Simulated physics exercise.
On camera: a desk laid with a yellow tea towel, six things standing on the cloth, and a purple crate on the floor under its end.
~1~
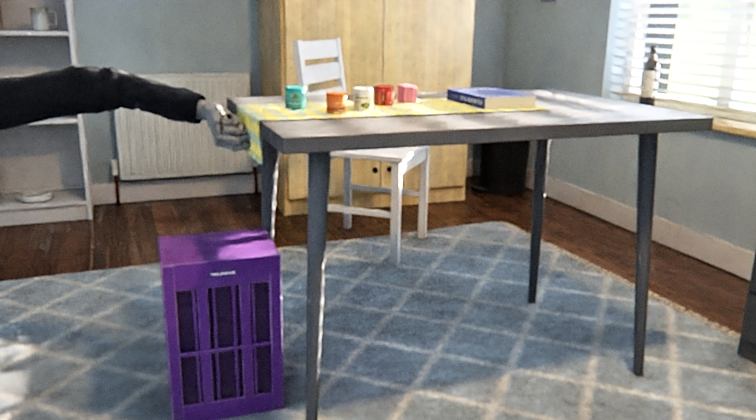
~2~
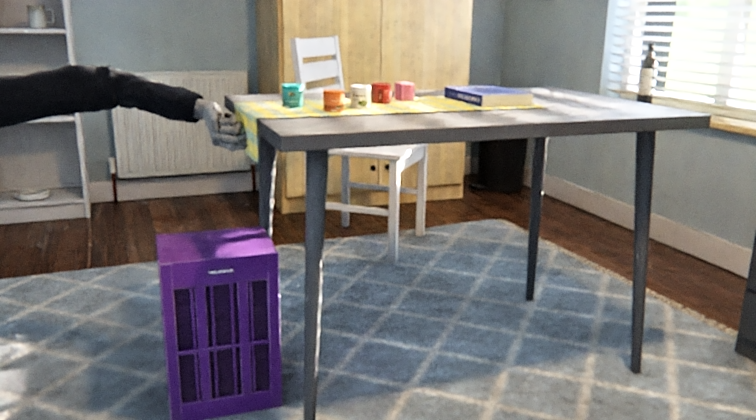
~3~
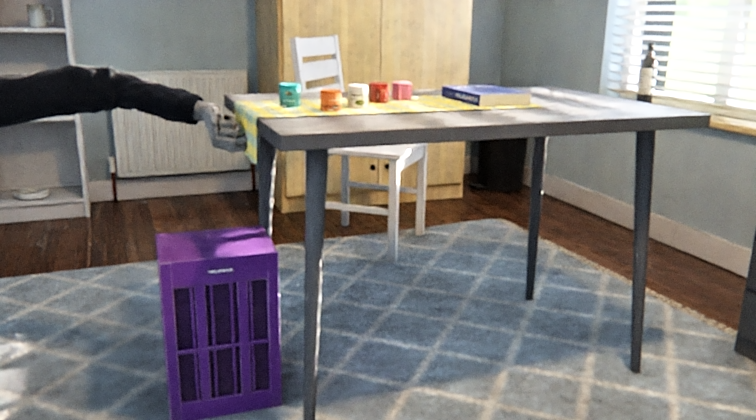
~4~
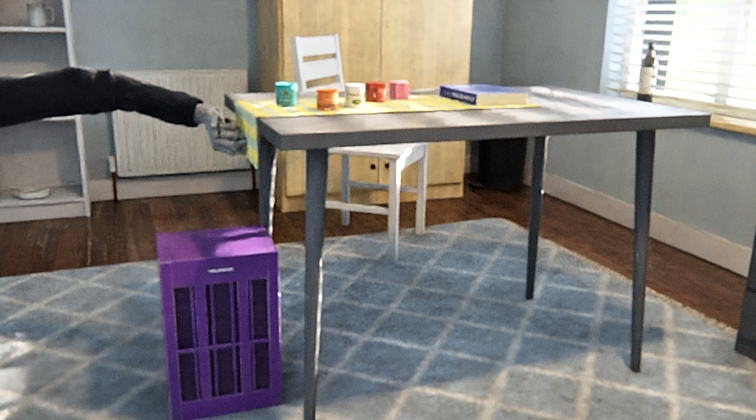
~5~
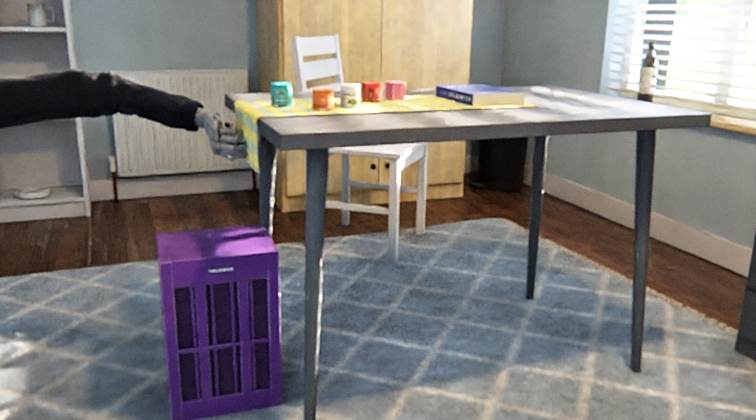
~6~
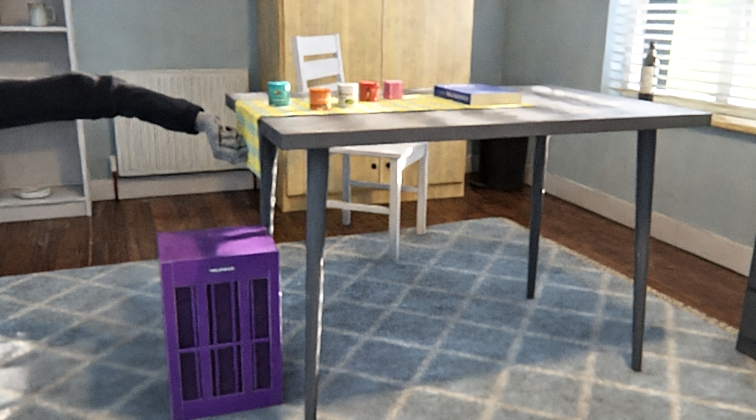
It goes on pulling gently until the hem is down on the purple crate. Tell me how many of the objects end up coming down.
Objects that come down: Two.
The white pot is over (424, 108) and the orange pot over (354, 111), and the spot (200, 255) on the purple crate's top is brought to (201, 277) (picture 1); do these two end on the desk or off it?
Result - the white pot stays put, and the orange pot comes off.
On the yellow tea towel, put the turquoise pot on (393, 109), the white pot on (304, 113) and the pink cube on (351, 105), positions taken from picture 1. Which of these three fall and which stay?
I reckon the turquoise pot hangs on, the white pot takes a fall and the pink cube hangs on.
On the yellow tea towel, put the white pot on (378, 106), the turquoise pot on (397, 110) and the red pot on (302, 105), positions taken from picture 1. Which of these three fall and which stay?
White pot kept, turquoise pot kept, red pot dropped.
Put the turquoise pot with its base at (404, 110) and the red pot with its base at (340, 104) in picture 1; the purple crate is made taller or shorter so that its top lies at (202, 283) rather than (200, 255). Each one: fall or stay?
The turquoise pot stays aboard, and the red pot does not stay aboard.
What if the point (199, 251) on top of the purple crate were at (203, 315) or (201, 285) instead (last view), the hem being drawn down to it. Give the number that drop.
We'd get 4 in the first case and 3 in the second.
A little later, hem near (248, 198); all still up.
Next, hem on the crate; turquoise pot and orange pot gone.
When it is over, hem on the crate; turquoise pot and orange pot gone. The count of fallen things is two.
